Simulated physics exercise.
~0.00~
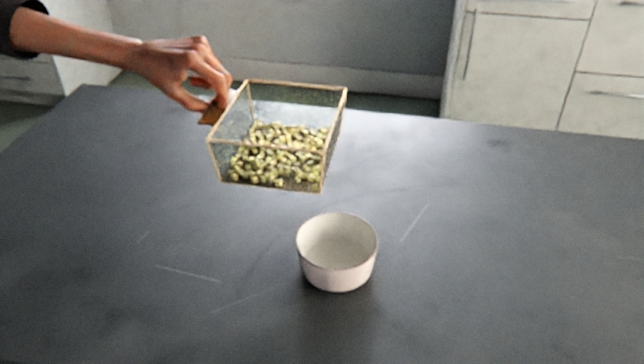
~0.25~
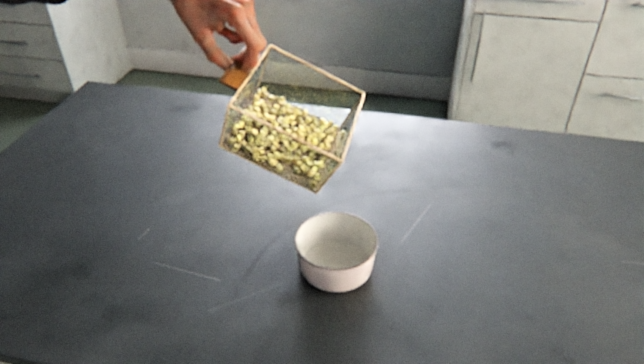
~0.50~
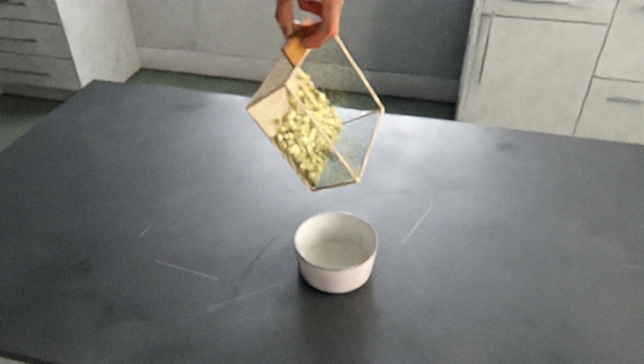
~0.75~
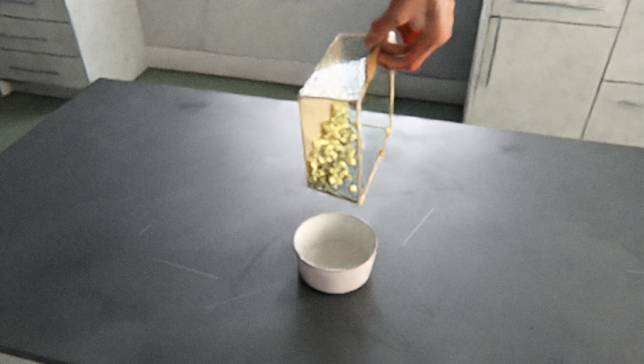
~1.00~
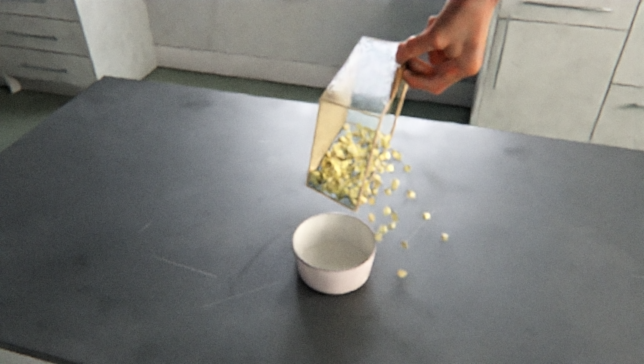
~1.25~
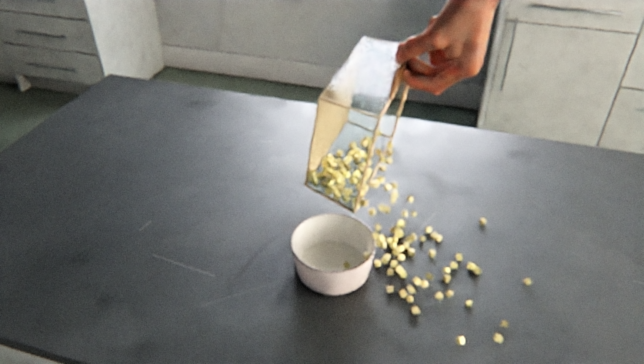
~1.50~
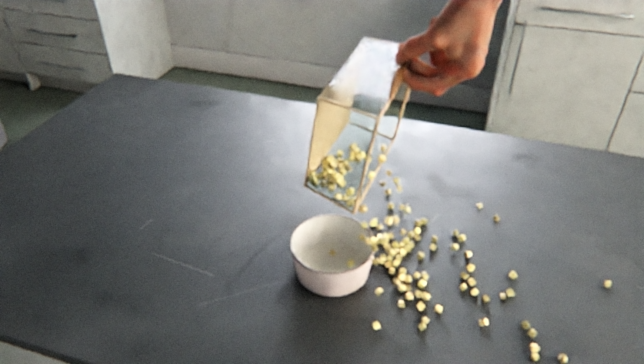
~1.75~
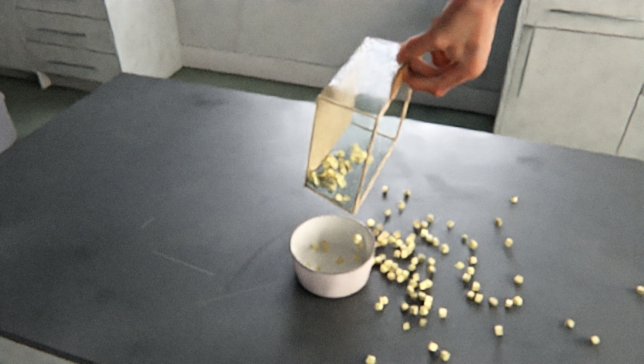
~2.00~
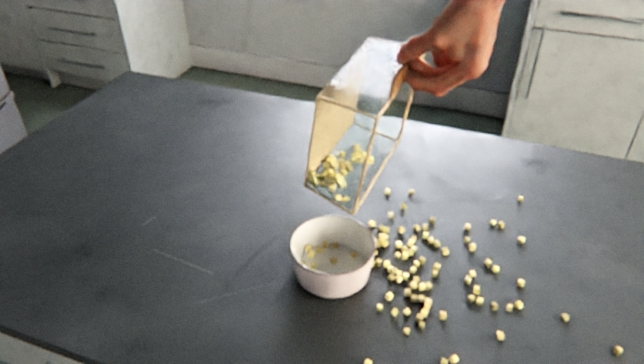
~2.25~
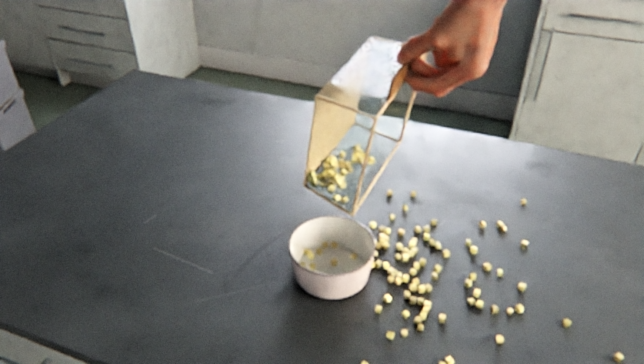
A hand reaches in from the upper left, holding a clear, gold-edged box of small pale yellow-green cubes above a dark tabletop, seen from slightly above with pale cabinets behind. A small white dish sits on the table below. The hand moves right as it steadily tips the box past upright on its side, the cubes sliding toward the lower end. They spill out, mostly missing the dish and bouncing and scattering across the table to its right, while the view drifts slightly sideways. The box stays tilted, with some cubes still inside, a few in the dish and most strewn over the tabletop.
